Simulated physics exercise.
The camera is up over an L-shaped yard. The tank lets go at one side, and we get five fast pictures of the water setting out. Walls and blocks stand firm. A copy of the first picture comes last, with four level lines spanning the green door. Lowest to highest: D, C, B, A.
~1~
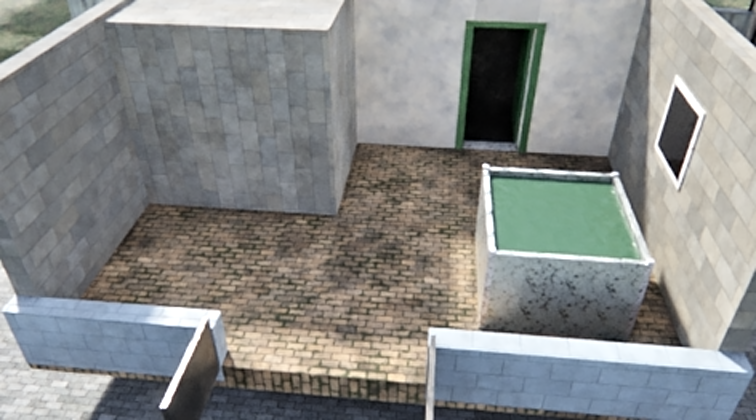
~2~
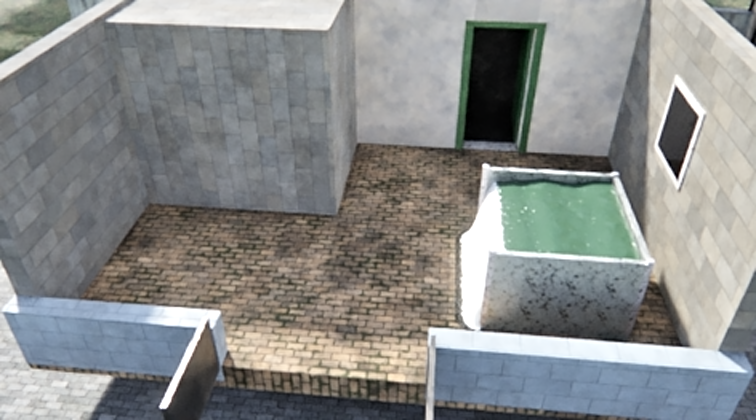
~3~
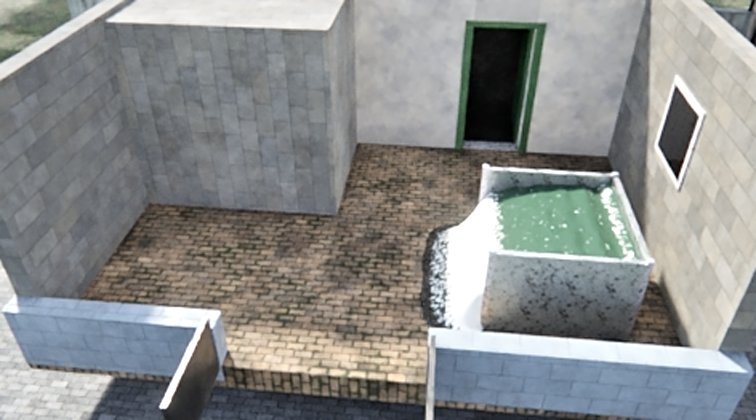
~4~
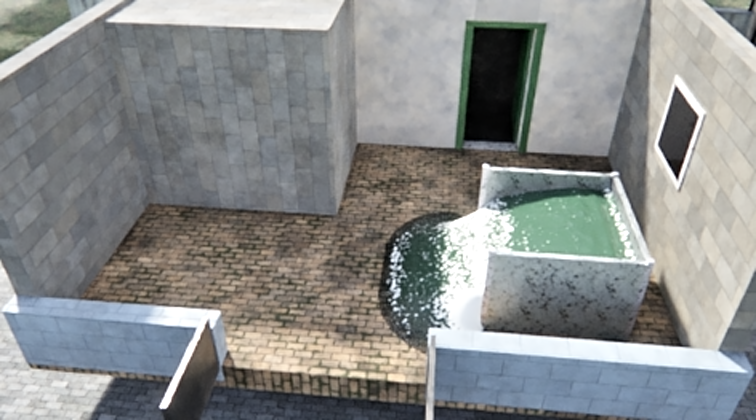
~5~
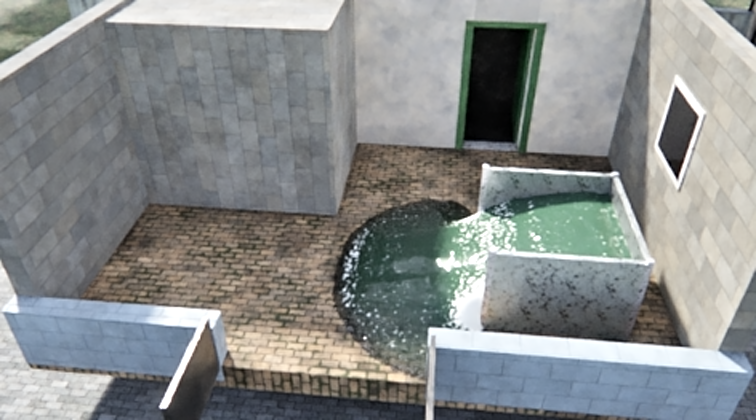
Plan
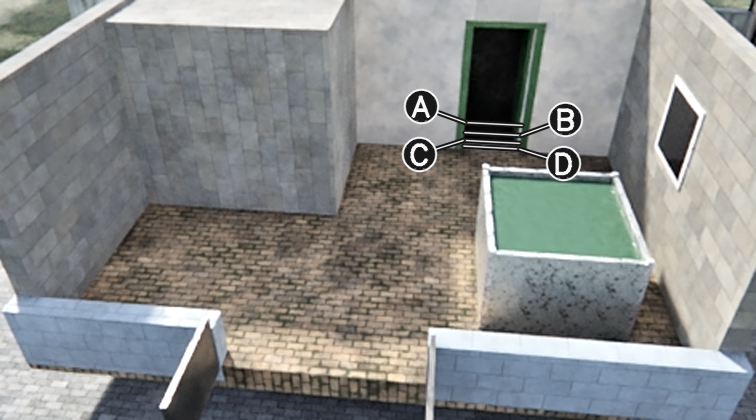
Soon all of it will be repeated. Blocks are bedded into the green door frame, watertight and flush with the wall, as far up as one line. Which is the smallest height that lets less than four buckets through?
The limit is D.
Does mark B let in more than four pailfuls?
No, that is safe.
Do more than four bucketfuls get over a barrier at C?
No, not at all.
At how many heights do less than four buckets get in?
All of them.
In white, A at (493, 123); B at (492, 133); C at (491, 141); D at (491, 147); from the bottom up D, C, B, A.
For mark A, nothing gets over.
For mark B, nothing gets over.
For mark C, nothing gets over.
For mark D, a splash gets over, under a bucket.
